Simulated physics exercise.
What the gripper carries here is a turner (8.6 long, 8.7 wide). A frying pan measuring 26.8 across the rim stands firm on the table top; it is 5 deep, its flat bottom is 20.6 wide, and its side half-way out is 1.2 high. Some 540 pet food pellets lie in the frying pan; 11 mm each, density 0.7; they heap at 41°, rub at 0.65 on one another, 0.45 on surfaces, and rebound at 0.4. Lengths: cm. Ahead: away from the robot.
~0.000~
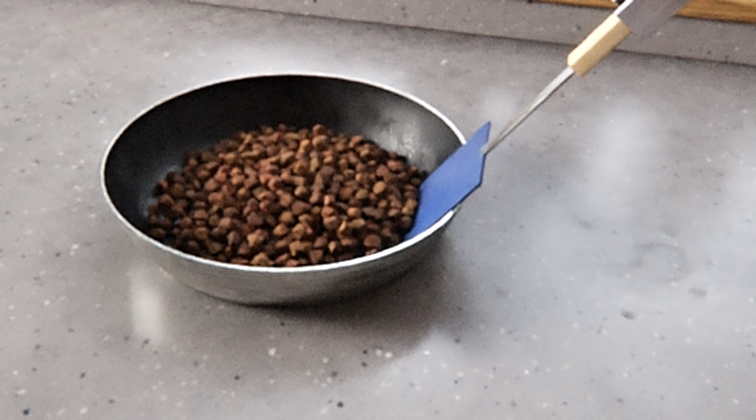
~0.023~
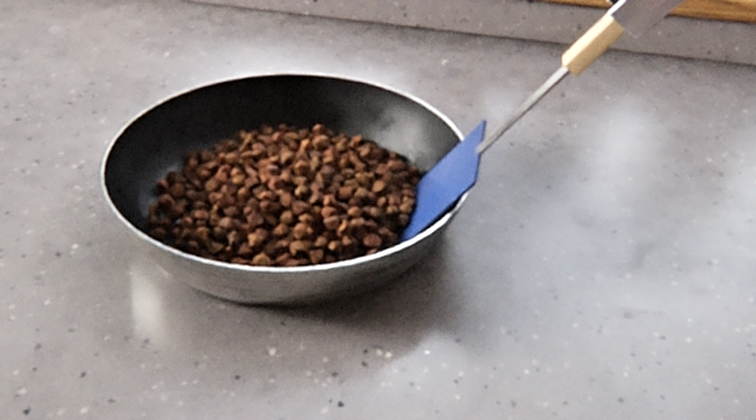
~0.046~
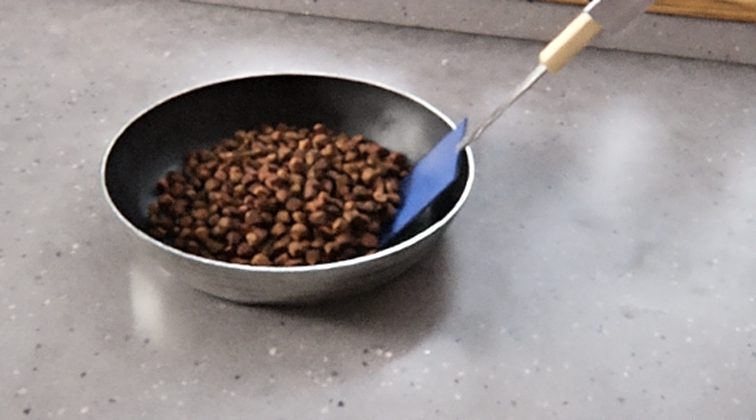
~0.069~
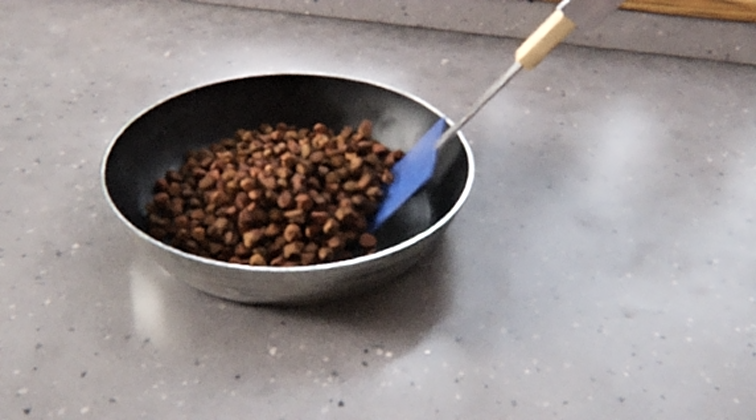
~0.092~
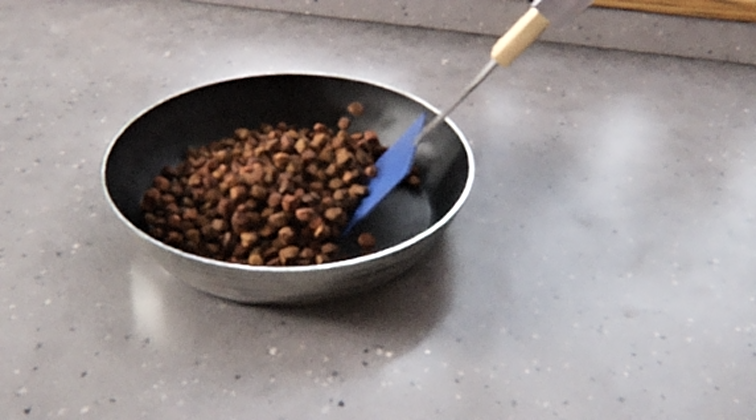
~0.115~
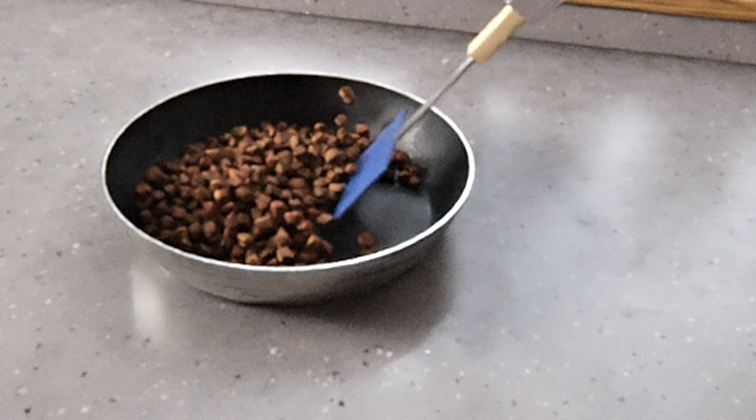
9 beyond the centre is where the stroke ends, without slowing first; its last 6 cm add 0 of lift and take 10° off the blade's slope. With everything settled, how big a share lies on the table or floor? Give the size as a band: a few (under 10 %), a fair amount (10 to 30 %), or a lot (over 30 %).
A few, under 10 %.
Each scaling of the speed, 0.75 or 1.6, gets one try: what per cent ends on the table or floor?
Some 5 and 10 per cent.
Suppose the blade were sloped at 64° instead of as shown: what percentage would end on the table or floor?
That would leave close to 10 per cent on the table or floor.
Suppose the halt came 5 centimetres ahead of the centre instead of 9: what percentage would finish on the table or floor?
That would be something like 0 in a hundred.
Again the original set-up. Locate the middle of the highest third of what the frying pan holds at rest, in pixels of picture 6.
The centre sits close to (172, 144).
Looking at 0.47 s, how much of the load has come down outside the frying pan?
It works out to about 5 in a hundred.
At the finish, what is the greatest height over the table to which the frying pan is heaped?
Some 6.5 cm above the table.
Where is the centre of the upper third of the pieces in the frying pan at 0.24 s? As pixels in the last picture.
About pixel (187, 154).
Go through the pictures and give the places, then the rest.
The first frame shows turner top edge at (486, 150), sloping 55°; upper third of the load around (295, 186), from x 155 to 415, top at y 130; 540 in the frying pan.
The second frame shows turner top edge at (481, 149), sloping 55°; upper third of the load around (299, 186), from x 155 to 415, top at y 130.
The third frame shows turner top edge at (461, 147), sloping 55°; upper third of the load around (301, 185), from x 155 to 415, top at y 130.
The fourth frame shows turner top edge at (439, 144), sloping 55°; upper third of the load around (296, 179), from x 155 to 415, top at y 125.
The fifth frame shows turner top edge at (418, 141), sloping 55°; upper third of the load around (287, 178), from x 145 to 415, top at y 110.
The sixth frame shows turner top edge at (397, 138), sloping 55°; upper third of the load around (274, 175), from x 145 to 415, top at y 90; 540 in the frying pan.
By 0.18 s, sloping 55°, highest piece 8 above the table; 540 in the frying pan.
By 0.24 s, sloping 51°, highest piece 6 above the table; 540 in the frying pan.
By 0.47 s, sloping 45°, highest piece 6 above the table; 518 in the frying pan, 20 on the table or floor, 2 on the blade or in flight.
By 1.52 s, sloping 45°, highest piece 6 above the table; 517 in the frying pan, 23 on the table or floor.
Final count, 517 in the frying pan, 23 on the table or floor. That is 4 % on the table or floor.
